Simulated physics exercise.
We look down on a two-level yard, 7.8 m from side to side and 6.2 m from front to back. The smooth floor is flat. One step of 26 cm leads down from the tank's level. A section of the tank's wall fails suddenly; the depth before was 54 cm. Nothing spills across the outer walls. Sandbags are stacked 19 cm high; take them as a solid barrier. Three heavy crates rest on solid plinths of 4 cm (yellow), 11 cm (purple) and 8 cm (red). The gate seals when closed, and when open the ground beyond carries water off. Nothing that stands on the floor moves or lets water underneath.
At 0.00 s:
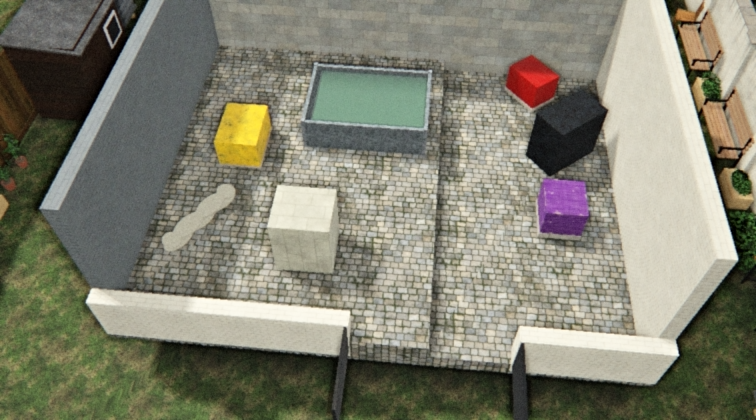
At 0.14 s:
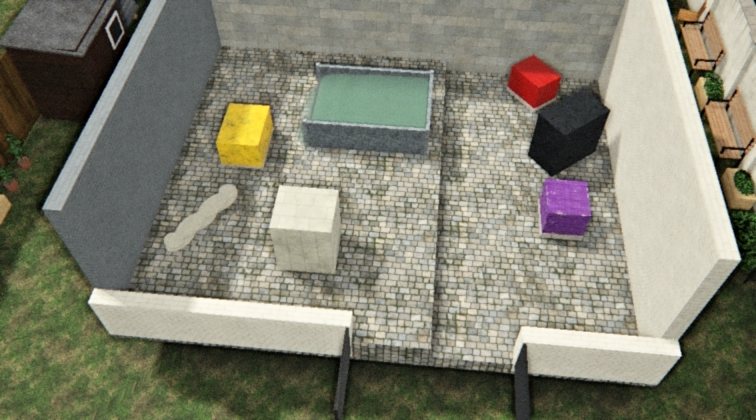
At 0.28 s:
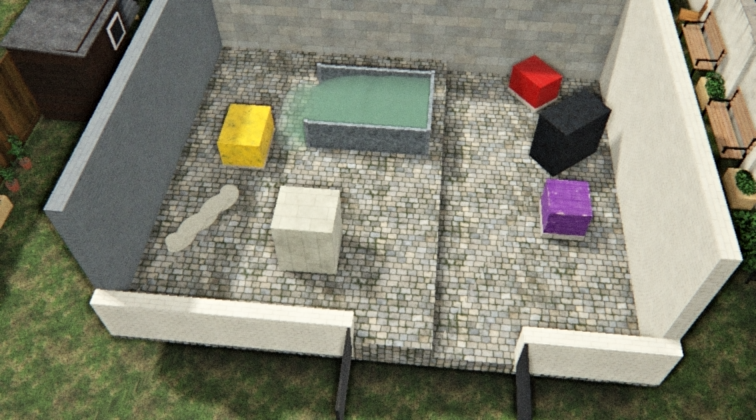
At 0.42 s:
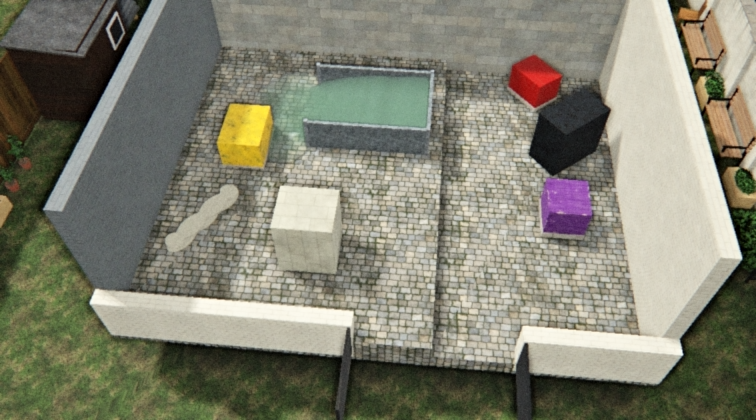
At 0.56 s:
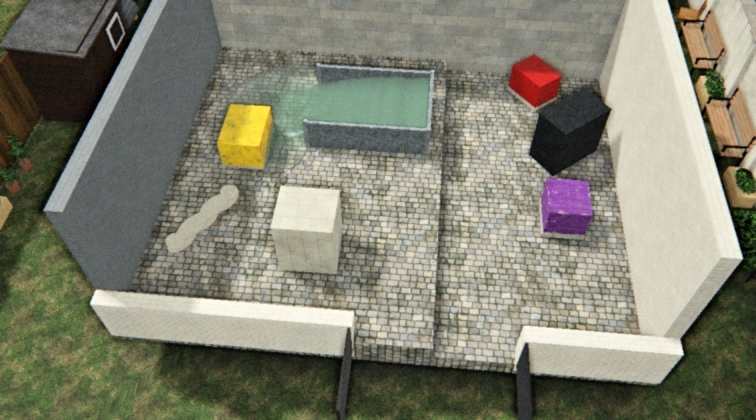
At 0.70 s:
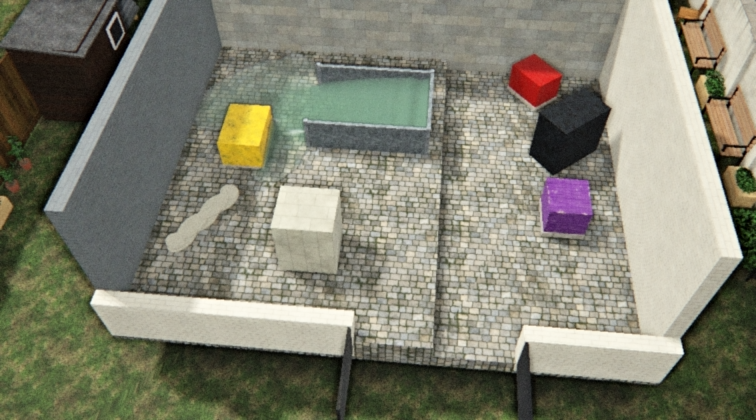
Greenish water sat still in a gray rectangular tank on a paved yard, then poured out through its left side and spread across the stones behind the yellow block toward the gray left wall.
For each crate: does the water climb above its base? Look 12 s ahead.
One by one: The yellow crate is soaked; the purple crate keeps dry; the red crate is soaked.
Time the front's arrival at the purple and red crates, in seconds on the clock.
Purple 6.0 s, red 4.5 s.
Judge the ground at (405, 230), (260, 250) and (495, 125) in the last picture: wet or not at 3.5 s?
In that order: Flooded, under water, still dry.
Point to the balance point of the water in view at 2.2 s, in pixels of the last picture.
Around (291, 114).
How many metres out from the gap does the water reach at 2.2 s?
About 4.2 m.
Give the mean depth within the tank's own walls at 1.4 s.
Roughly 30 cm on average.
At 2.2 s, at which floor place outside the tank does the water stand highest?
Near (222, 50).
After 1.4 s water covers 15 % of the floor and is deepest (32 cm) near (277, 135); yellow plinth reached, purple plinth not reached, red plinth not reached.
After 2.2 s water covers 25 % of the floor and is deepest (42 cm) near (222, 50); yellow plinth reached, purple plinth not reached, red plinth not reached.
After 3.5 s water covers 40 % of the floor and is deepest (22 cm) near (219, 55); yellow plinth reached, purple plinth not reached, red plinth not reached.
After 7.0 s water covers 60 % of the floor and is deepest (13 cm) near (489, 81); yellow plinth reached, purple plinth reached, red plinth reached.
After 12.0 s water covers 95 % of the floor and is deepest (8 cm) near (639, 359); highest at the yellow plinth 28 cm, highest at the purple plinth 6 cm, highest at the red plinth 18 cm.
